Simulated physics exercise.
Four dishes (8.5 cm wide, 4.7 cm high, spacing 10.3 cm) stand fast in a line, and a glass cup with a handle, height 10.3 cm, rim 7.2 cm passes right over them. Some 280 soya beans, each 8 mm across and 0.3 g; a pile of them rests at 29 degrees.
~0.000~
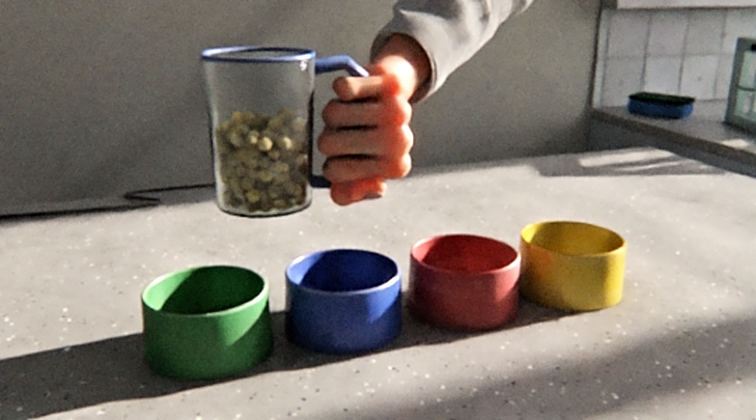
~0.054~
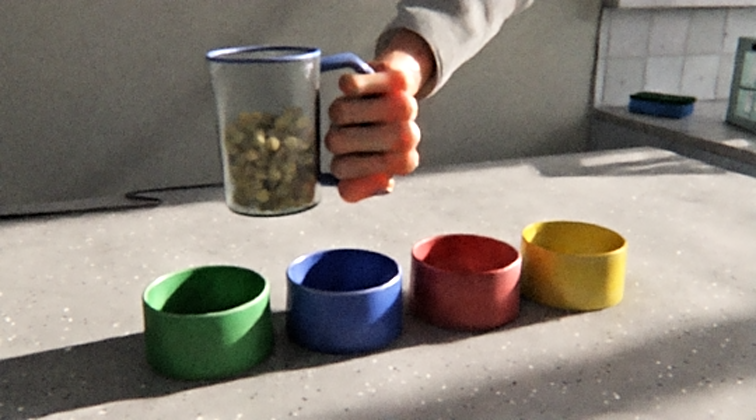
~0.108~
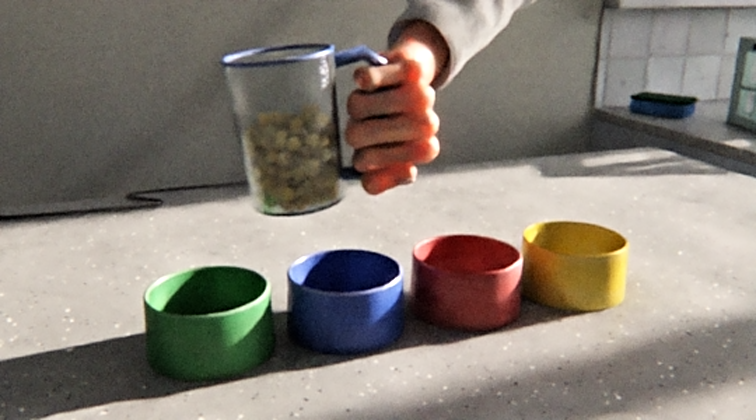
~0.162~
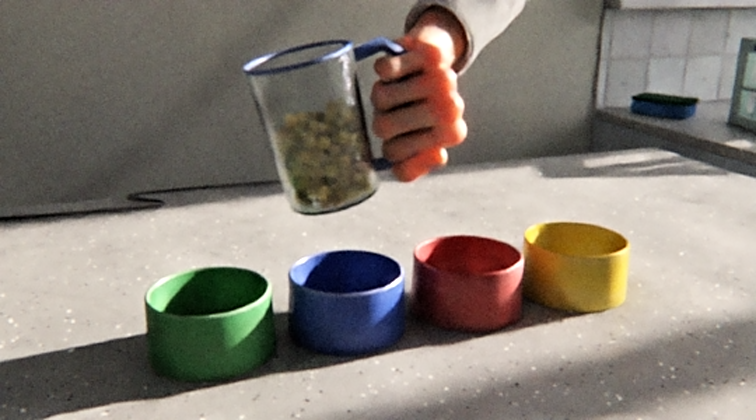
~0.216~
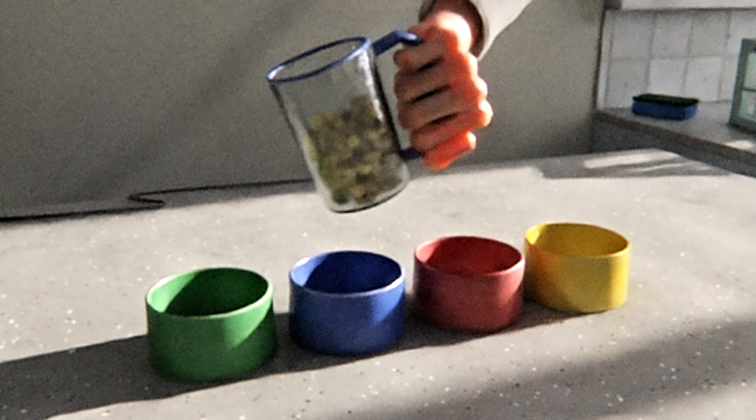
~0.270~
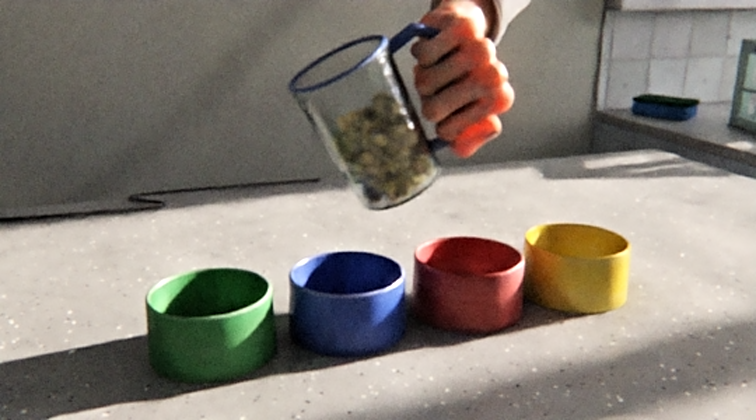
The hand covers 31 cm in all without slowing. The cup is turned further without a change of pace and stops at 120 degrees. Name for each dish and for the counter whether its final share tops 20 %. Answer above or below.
Red: Below, blue: Below, green: Below, yellow: Above, counter: Below.
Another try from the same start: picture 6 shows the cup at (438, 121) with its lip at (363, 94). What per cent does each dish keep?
Red 0; blue 0; green 0; yellow 90.
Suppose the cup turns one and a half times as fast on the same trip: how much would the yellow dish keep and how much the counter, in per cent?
In that case yellow 50, counter 20.
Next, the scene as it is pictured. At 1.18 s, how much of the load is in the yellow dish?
Some 45 per cent.
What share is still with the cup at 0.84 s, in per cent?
Roughly 100 per cent.
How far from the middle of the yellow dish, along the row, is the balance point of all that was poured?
Some 1 cm to the left.
Then, at 0.61 s, tilt 73 degrees; cup holds 100 %.
After 0.84 s, tilt 103 degrees; cup holds 100 %.
Then, at 1.18 s, tilt 120 degrees; cup holds 45 %, yellow 45 %.
At rest (2.2 s), red 0 %, blue 0 %, green 0 %, yellow 90 %, counter 10 %.
